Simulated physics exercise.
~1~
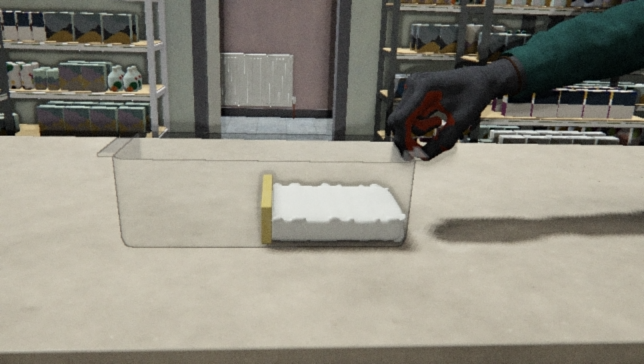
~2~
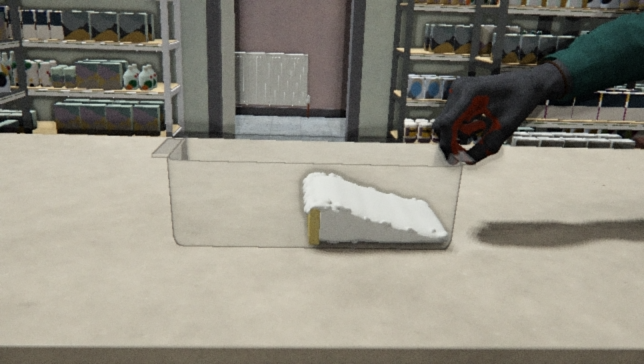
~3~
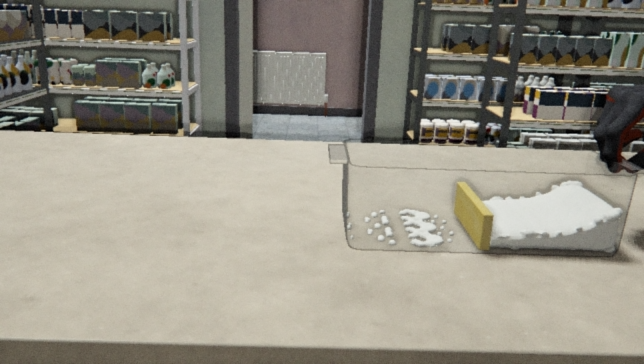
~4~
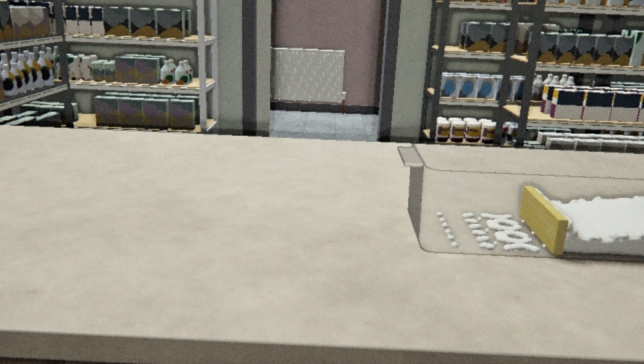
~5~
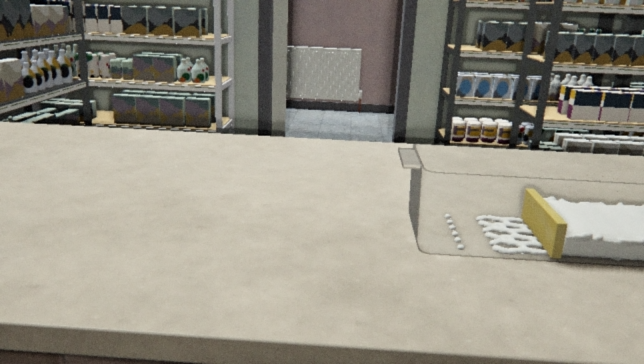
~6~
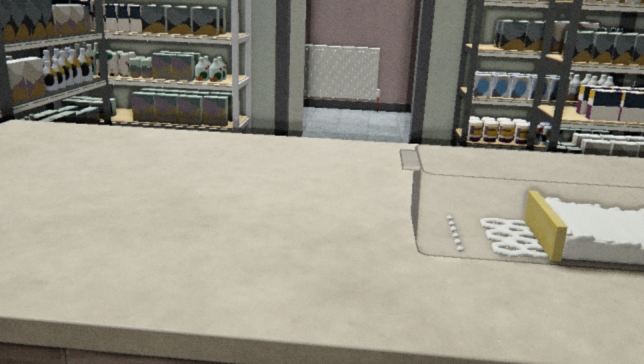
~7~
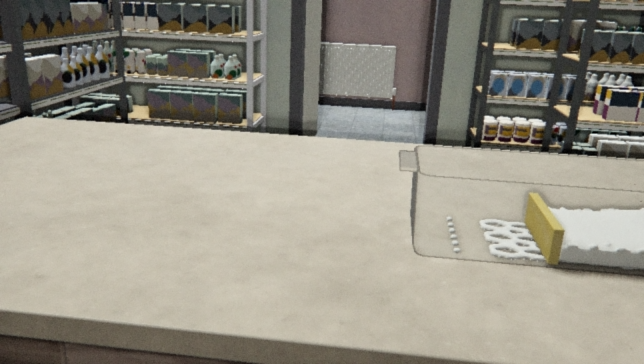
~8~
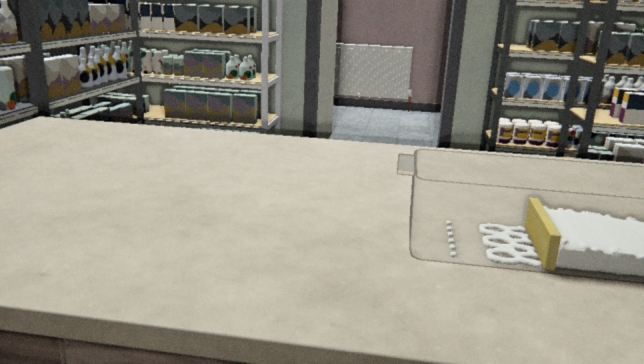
Gloved hand pulling a clear food box of milk right across a counter, a little spilling left over the yellow divider.
